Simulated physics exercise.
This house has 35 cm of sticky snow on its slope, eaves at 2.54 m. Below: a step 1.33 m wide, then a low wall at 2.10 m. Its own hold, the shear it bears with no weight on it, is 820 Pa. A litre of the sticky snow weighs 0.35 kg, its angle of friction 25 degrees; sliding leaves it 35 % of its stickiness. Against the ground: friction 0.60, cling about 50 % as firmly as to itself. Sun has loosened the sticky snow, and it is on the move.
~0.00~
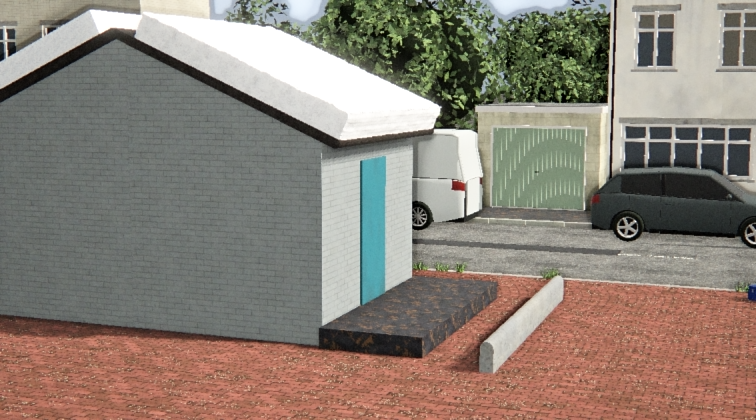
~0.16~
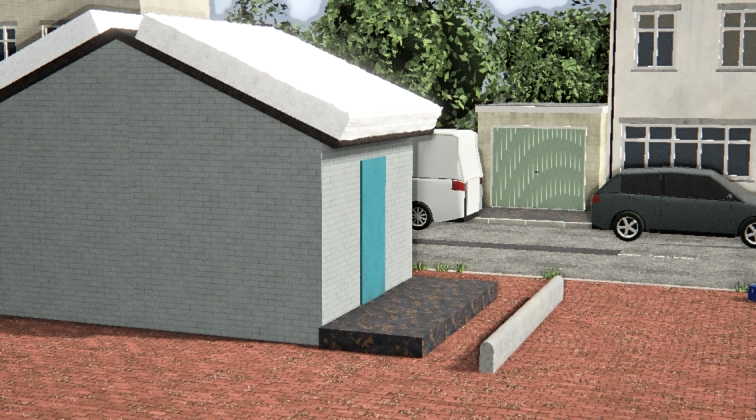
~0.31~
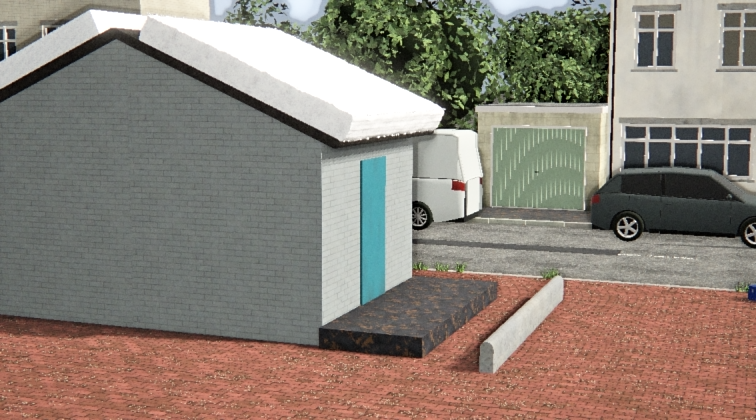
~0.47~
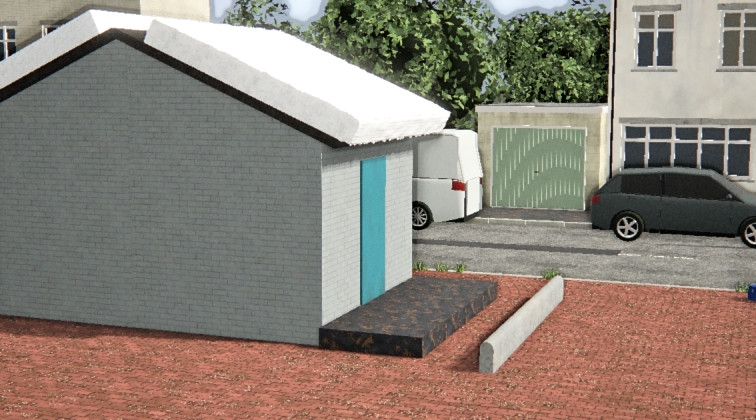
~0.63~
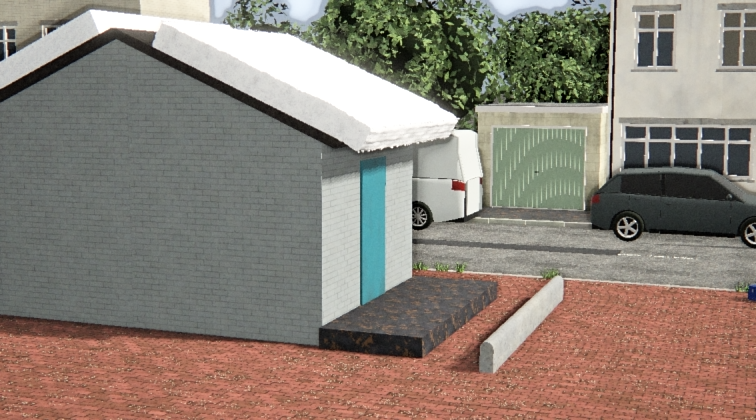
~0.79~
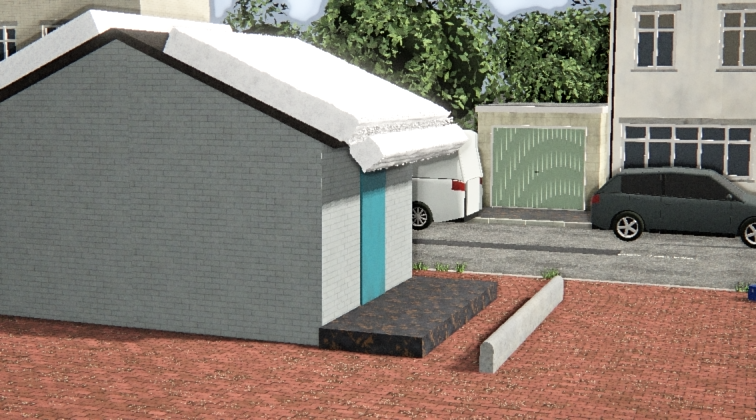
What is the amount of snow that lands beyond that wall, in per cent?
Close to 44 per cent.
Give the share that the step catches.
About 10 %.
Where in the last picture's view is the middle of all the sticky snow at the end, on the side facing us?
Around (502, 347).
After 1.19 s, 83 % is still on the roof and 0 % is past the low wall.
After 1.66 s, 50 % is still on the roof and 0 % is past the low wall.
After 2.13 s, 3 % is still on the roof and 6 % is past the low wall.
After 2.60 s, none is still on the roof and 41 % is past the low wall.
After 3.60 s, at the end, none is still on the roof and 44 % is past the low wall.
